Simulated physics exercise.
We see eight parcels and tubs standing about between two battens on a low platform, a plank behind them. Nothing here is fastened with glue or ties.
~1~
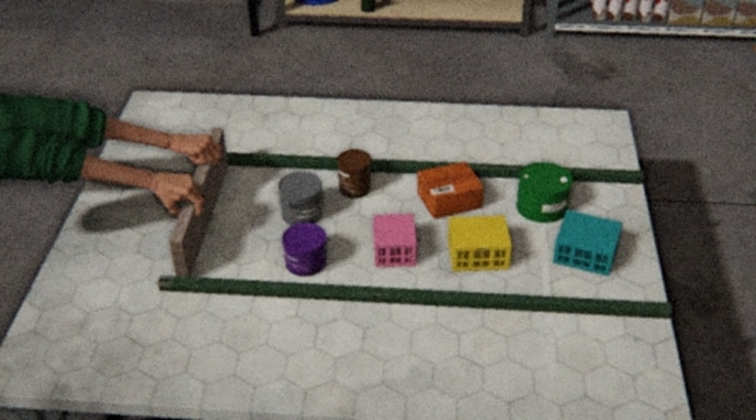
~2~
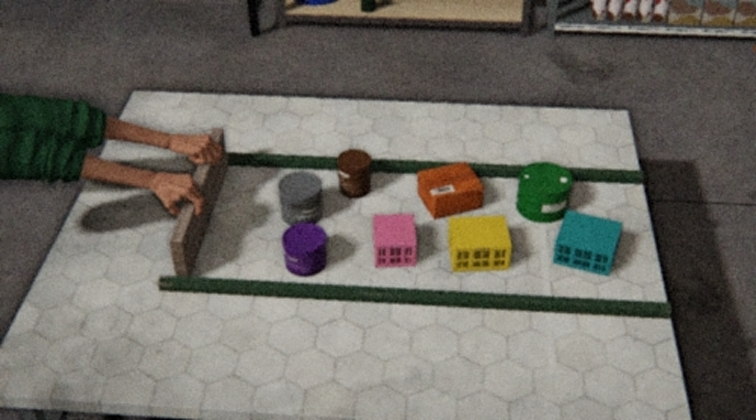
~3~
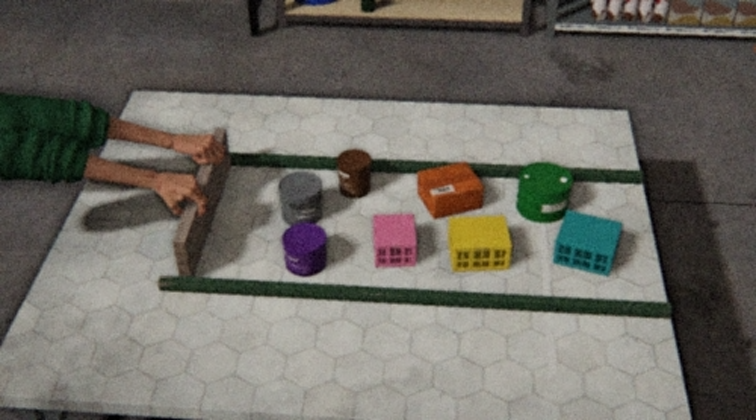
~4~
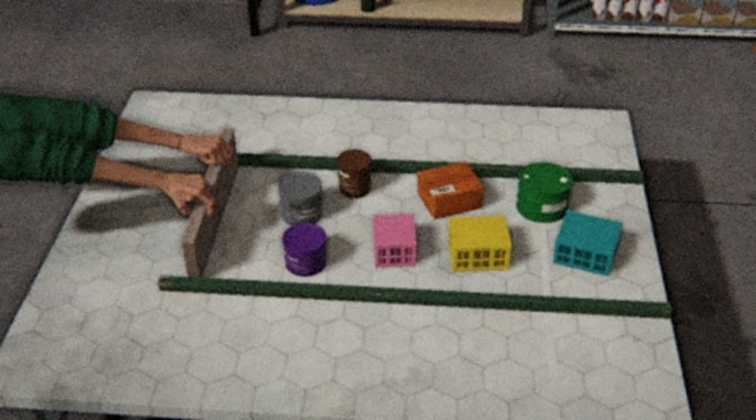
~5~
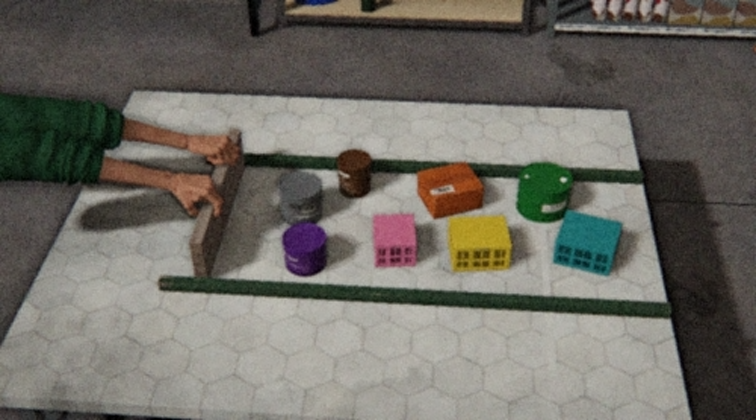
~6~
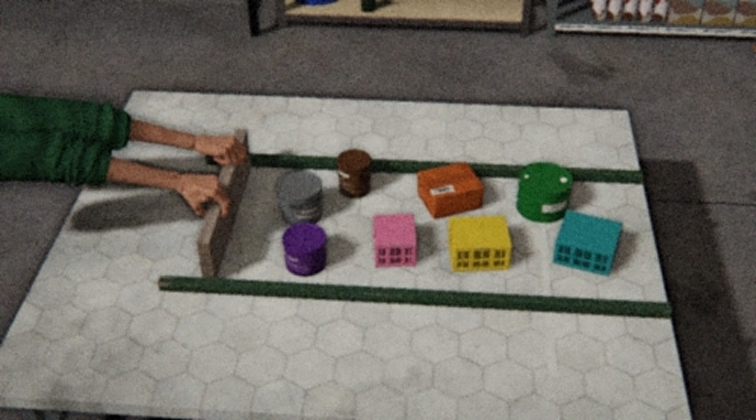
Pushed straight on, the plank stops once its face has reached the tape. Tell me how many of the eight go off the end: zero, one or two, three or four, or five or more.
The fall count stops at one or two.
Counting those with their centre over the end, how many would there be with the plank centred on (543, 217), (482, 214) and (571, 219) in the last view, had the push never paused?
In order of the places given, that's 2, 0 and 2.
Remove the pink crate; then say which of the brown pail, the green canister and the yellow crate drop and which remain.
So the brown pail remains, the green canister falls off, the yellow crate remains.
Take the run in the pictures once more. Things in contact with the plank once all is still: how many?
3 of them.
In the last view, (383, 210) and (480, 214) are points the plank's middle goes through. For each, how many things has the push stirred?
One spot: 6. Other spot: 8.
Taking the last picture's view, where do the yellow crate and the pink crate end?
The yellow crate stops around (640, 260); the pink crate around (583, 242).
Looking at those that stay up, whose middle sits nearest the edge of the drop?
Yellow crate, foremost.
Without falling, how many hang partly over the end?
The tally is 1.
Early on, none off yet; turquoise crate at rest near (588, 243); green canister at rest near (544, 193); yellow crate at rest near (479, 243).
Finally, the number that fall off is one or two; lost, green canister and turquoise crate.
